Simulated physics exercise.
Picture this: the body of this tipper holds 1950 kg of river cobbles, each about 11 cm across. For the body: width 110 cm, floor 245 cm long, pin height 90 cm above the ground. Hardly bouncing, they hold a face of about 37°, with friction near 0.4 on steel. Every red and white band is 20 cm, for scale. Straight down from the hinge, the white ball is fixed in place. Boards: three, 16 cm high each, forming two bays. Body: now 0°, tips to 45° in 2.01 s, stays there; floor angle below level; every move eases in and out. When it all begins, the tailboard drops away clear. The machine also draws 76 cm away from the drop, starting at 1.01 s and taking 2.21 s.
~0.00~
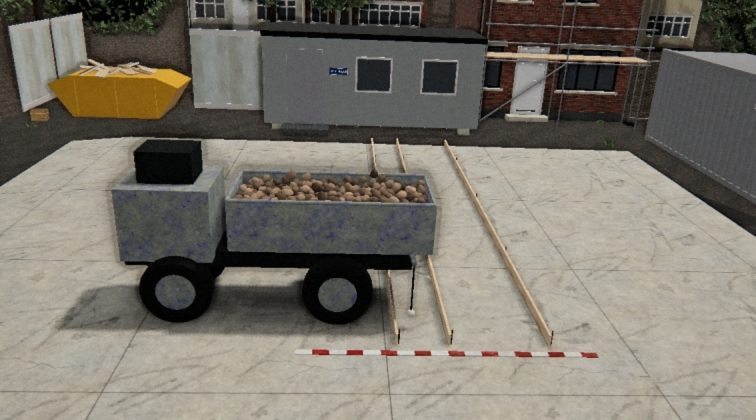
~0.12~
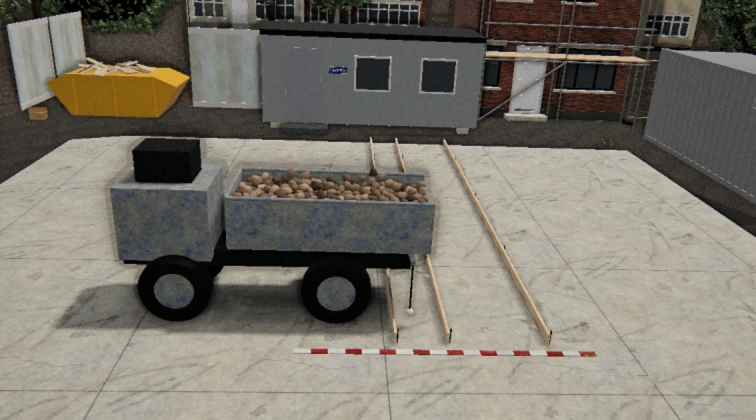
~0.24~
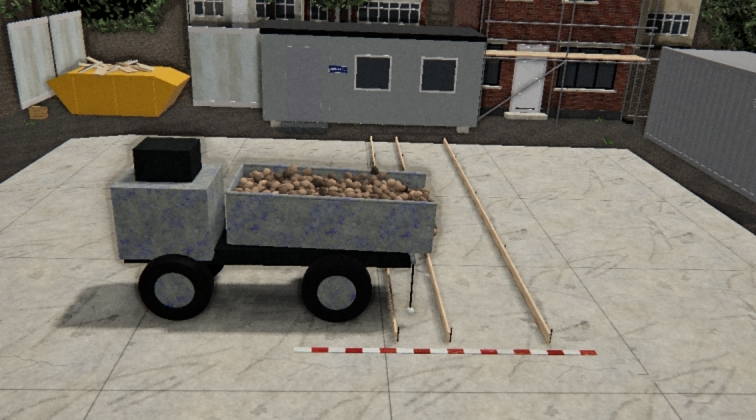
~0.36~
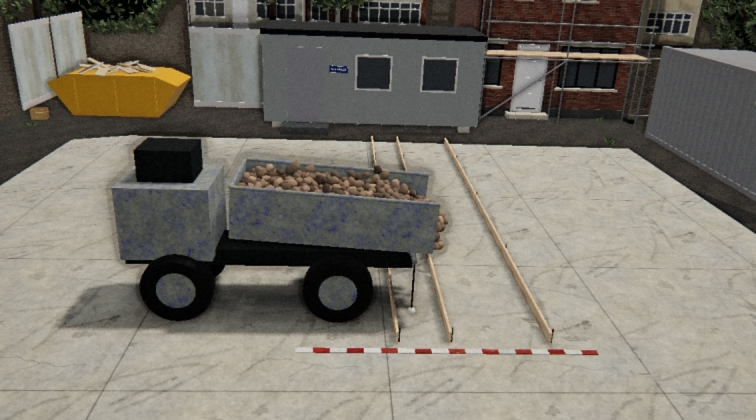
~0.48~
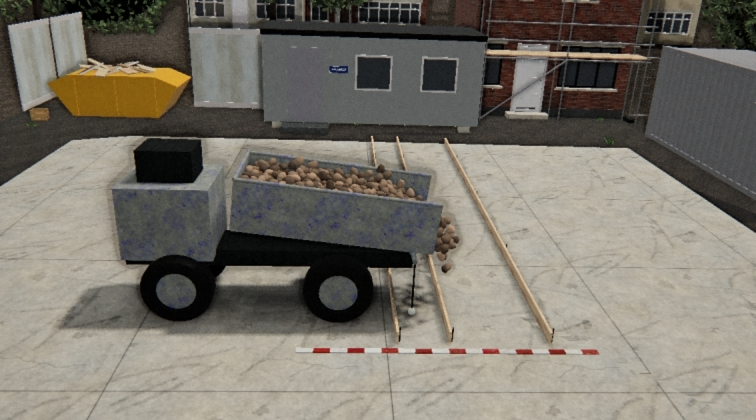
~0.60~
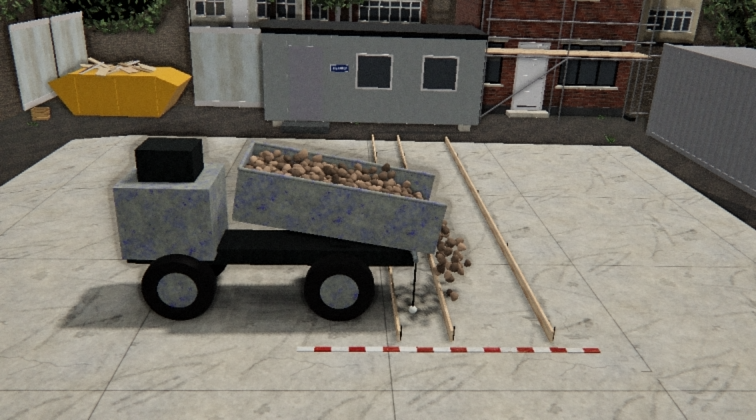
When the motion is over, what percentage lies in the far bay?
Close to 65 percent.
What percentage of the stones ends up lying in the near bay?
Something like 30 out of every hundred parts of the load ends up there.
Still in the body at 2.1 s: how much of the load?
It holds some 20 per cent.
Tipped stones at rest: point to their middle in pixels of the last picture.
Roughly at (468, 290).
After 1.5 s the floor is at 38°; 72 % in the body, 7 % in the near bay, 21 % in the far bay; the foremost stones are at (518, 293).
After 2.1 s the floor is at 45°; 18 % in the body, 29 % in the near bay, 53 % in the far bay; the foremost stones are at (525, 290).
After 3.7 s the floor is at 45°; 0 % in the body, 2 % short of the bays, 28 % in the near bay, 67 % in the far bay, 4 % past the last board; the foremost stones are at (577, 302).
After 6.8 s the floor is at 45°; 0 % in the body, 2 % short of the bays, 28 % in the near bay, 67 % in the far bay, 4 % past the last board; the foremost stones are at (577, 302).
